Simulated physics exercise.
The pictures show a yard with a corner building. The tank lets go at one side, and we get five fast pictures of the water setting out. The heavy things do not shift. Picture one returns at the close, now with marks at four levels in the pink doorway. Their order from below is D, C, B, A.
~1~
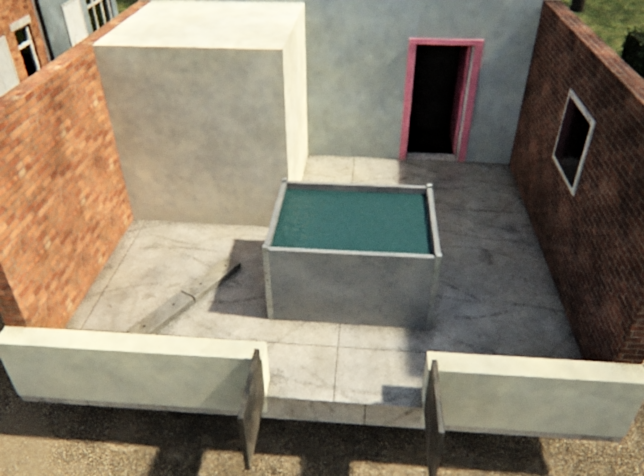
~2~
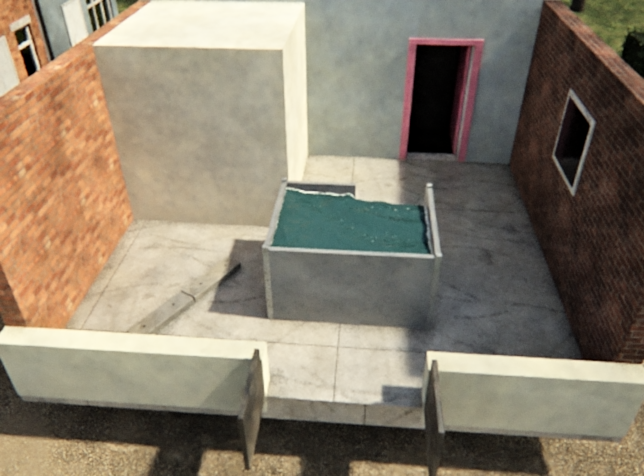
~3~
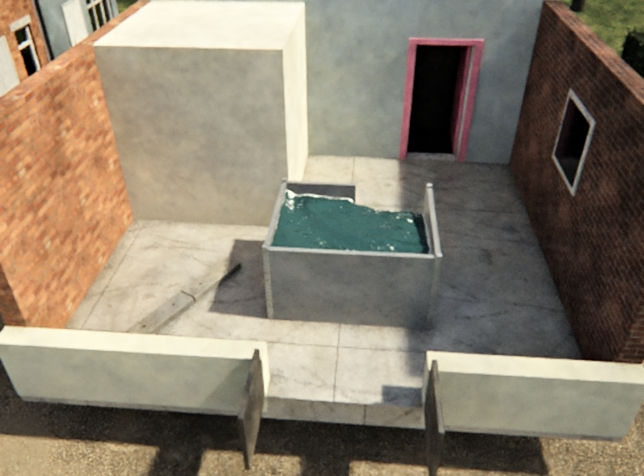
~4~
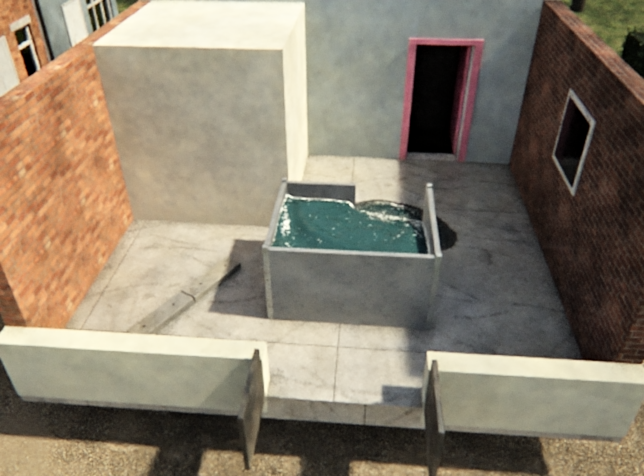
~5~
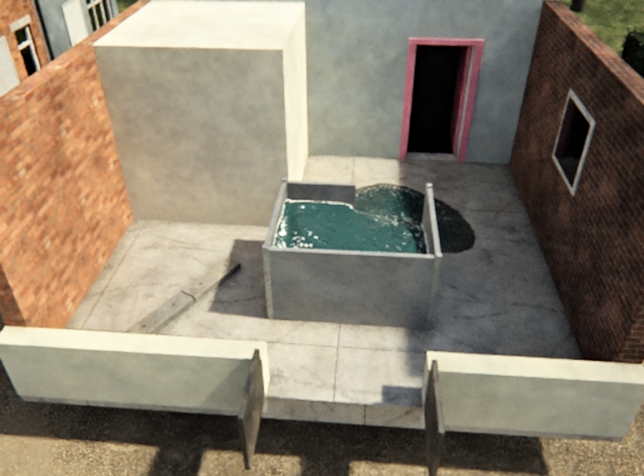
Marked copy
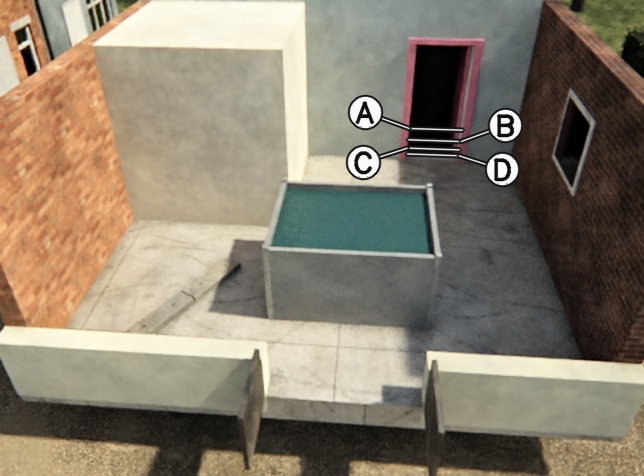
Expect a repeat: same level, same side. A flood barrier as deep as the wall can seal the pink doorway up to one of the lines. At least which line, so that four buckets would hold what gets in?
B.
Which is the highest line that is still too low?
That would be C.
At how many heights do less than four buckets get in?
Two.
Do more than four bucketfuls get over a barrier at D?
Yes.
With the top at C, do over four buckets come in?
Yes.
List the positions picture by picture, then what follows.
The first frame shows water in the tank at rest, its middle at (354, 221); foot of the pink doorway at (432, 160); open gate at (346, 343).
In the second frame, water covers 1 % of the ground, its front hidden from here.
In the third frame, water covers 3 % of the ground, its front hidden from here.
In the fourth frame, water covers 8 % of the ground, its front hidden from here.
In the fifth frame, 14 % of the ground under water, visible out to (396, 187).
In white, A at (435, 129); B at (434, 140); C at (433, 149); D at (432, 154); from the bottom up D, C, B, A.
With A, nothing gets over.
With B, a splash gets over, under a bucket.
With C, about 12 bucketfuls get in.
With D, dozens of bucketfuls pour in.
